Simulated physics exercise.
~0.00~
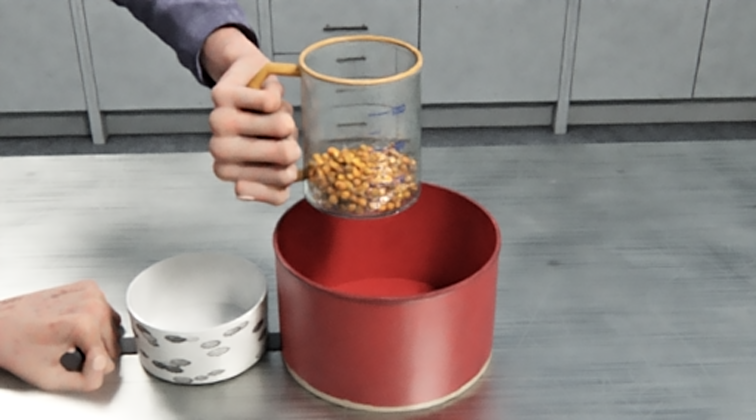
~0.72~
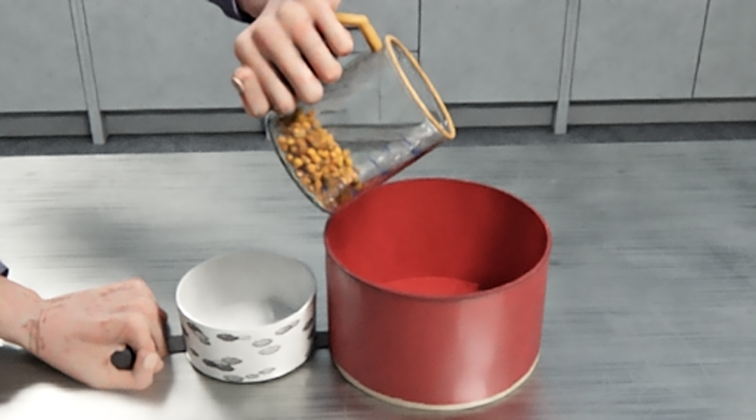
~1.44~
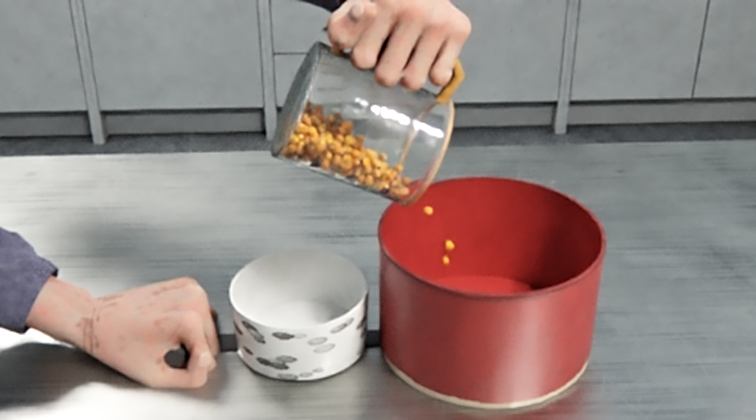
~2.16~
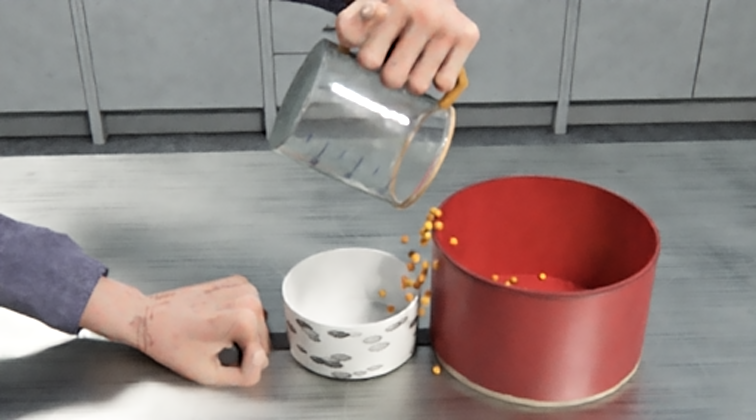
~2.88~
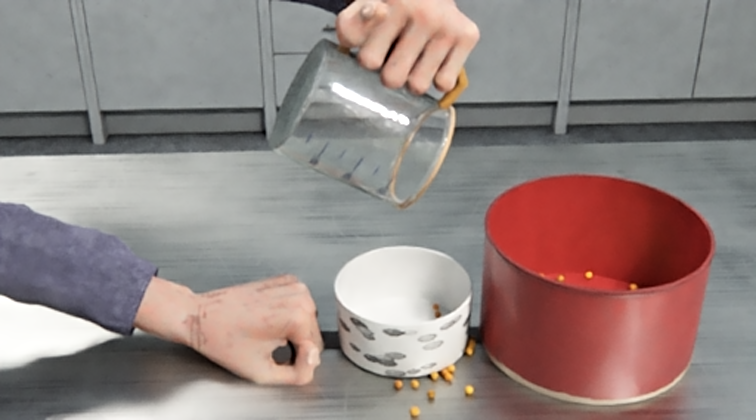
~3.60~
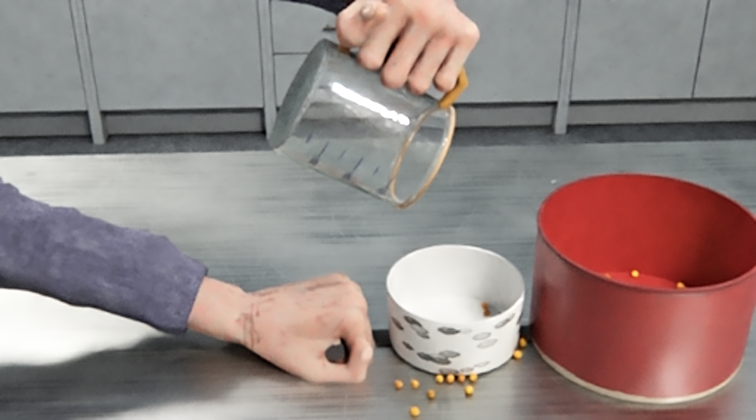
A hand holds a clear jug of golden corn kernels above a red pot on a grey metal table, seen from slightly above with pale cabinets behind. At lower left, another hand grips the dark handle of a small white dish with dark markings, joined to the pot. As that hand slides both vessels steadily right, the jug tips and kernels begin falling into the pot. The rest pour out, a few striking the dish and table. The empty jug stays tilted while the row slides on, leaving most kernels in the pot and some scattered beside the dish.
